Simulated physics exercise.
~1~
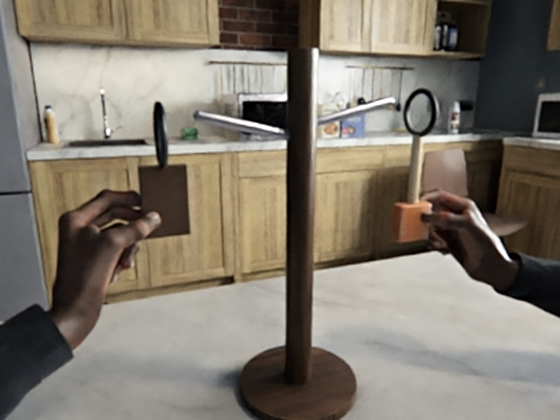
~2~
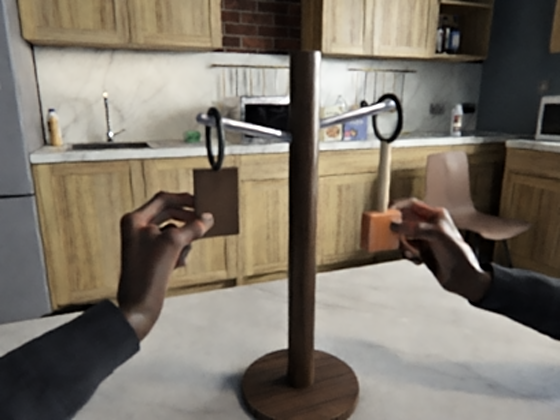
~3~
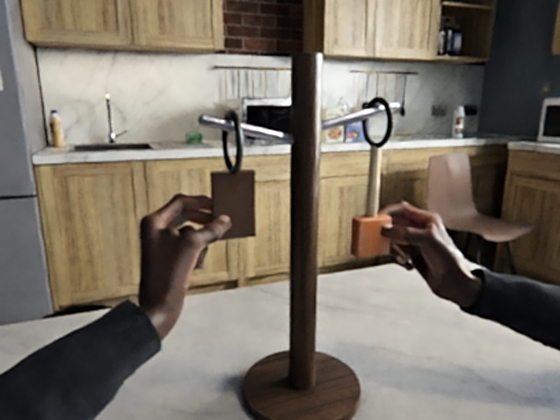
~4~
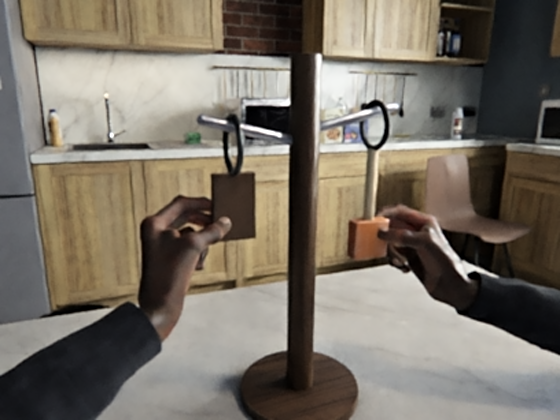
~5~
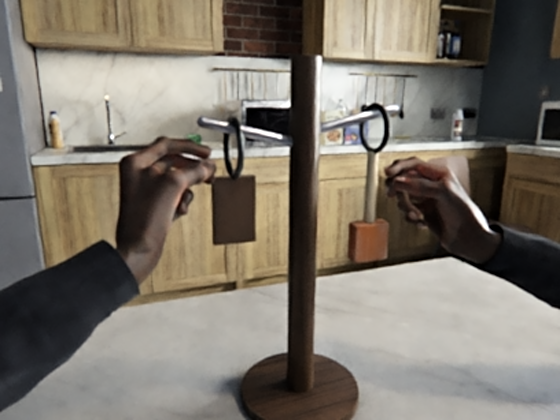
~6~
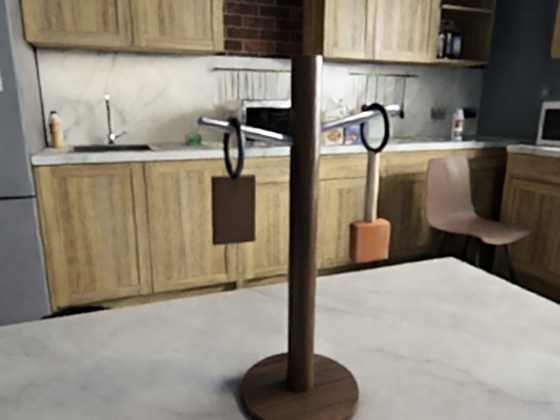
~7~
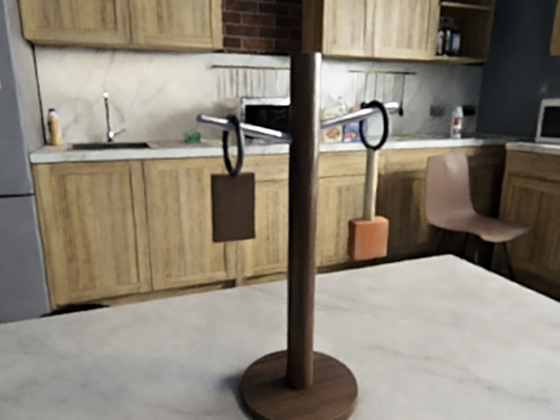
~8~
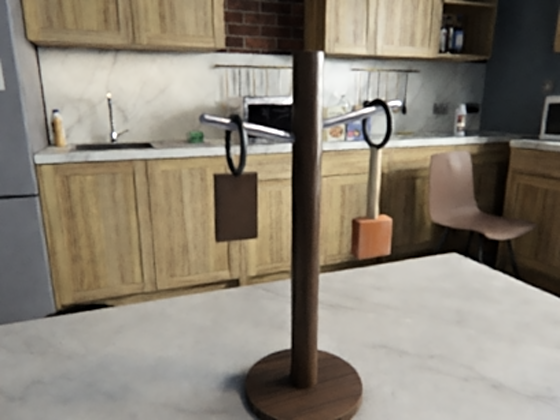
Two hands brought a brown tag and an orange brush inward to the pegs on either side of a wooden stand, slipped their black rings over them, then let go and withdrew, leaving both items hanging there.
